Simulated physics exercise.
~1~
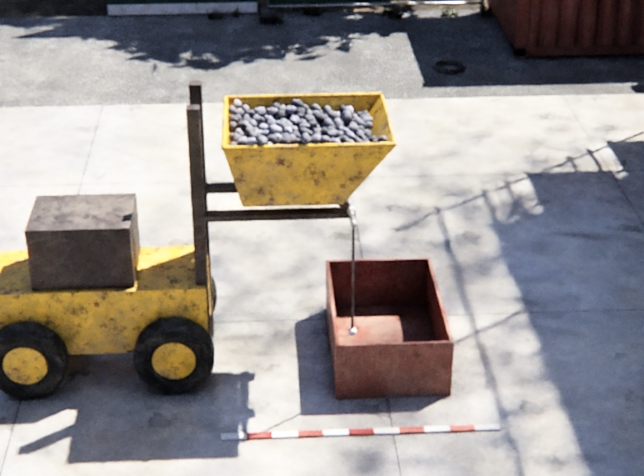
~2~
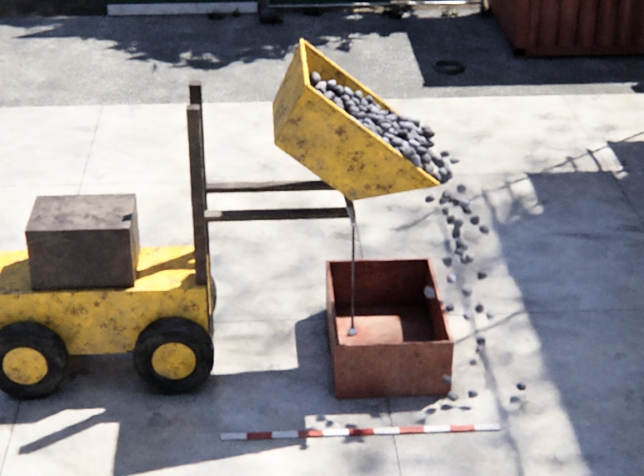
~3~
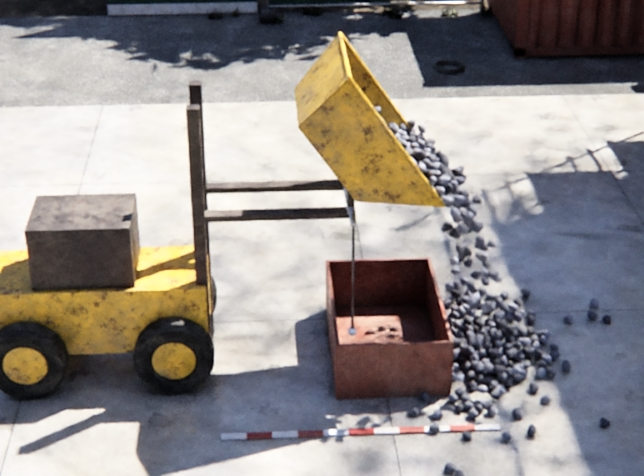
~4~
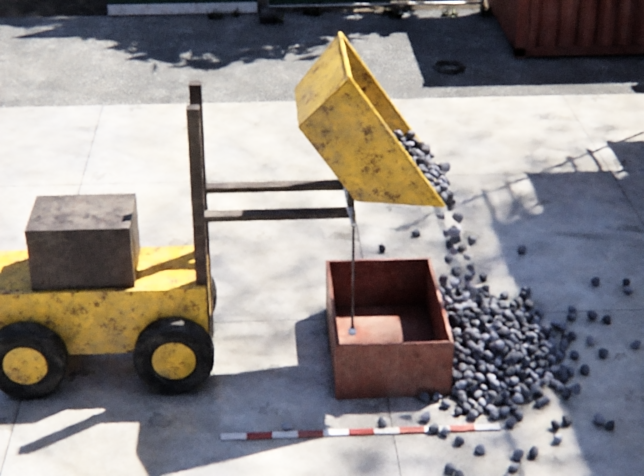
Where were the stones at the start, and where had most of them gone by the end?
At the start the stones were all up in the yellow skip above the bin. By the end most of them lay in a heap on the ground to the right of the bin, with some still in the tilted skip.
